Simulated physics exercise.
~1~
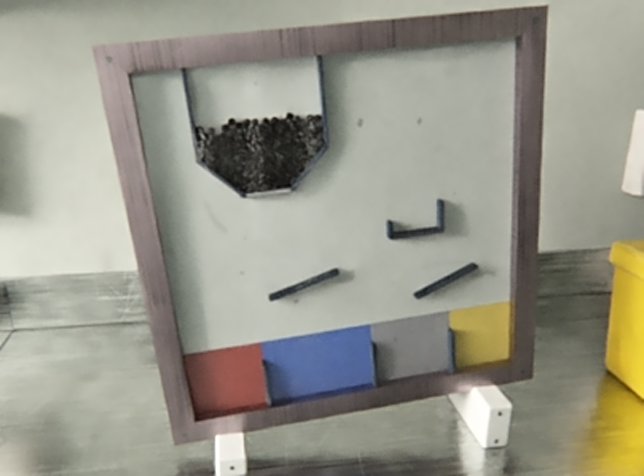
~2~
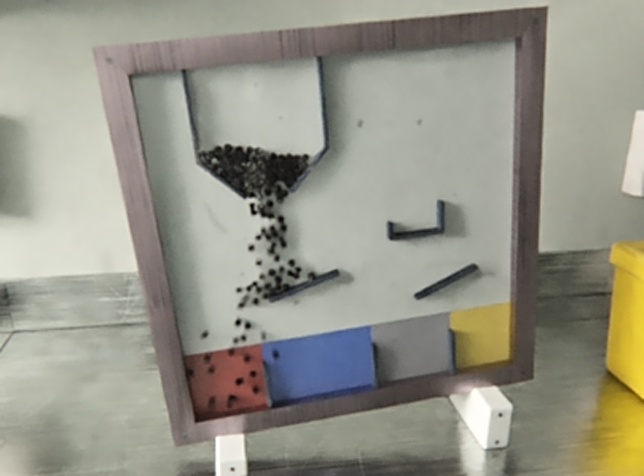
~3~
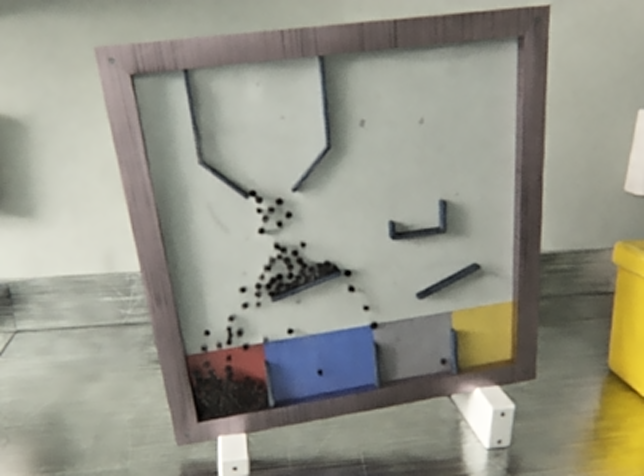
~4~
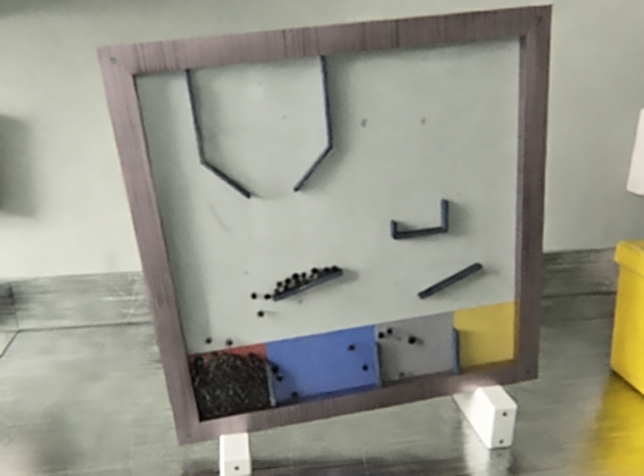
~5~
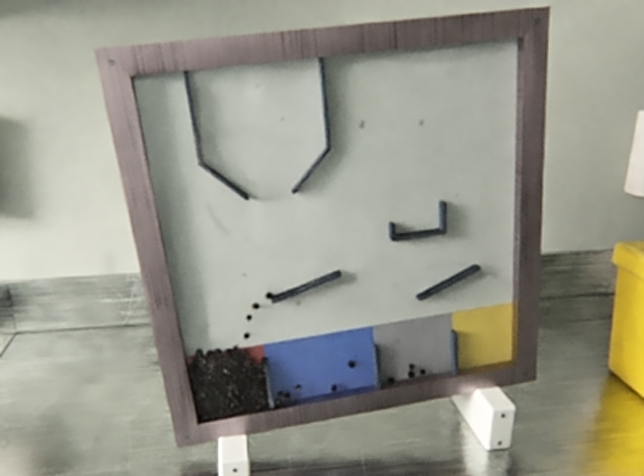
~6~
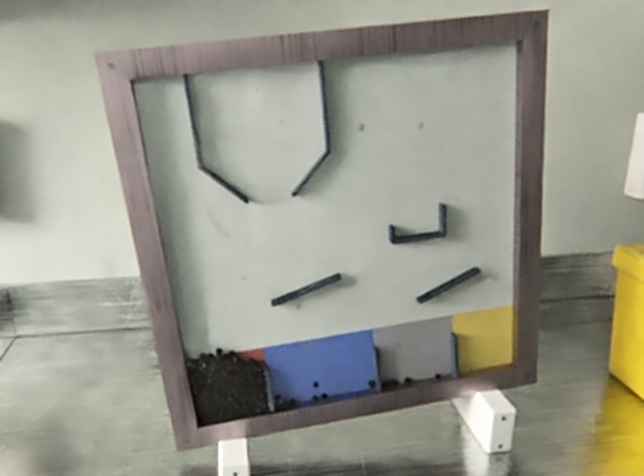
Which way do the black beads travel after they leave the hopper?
They move down, falling past the left sloping bar and into the bins at the bottom of the display.
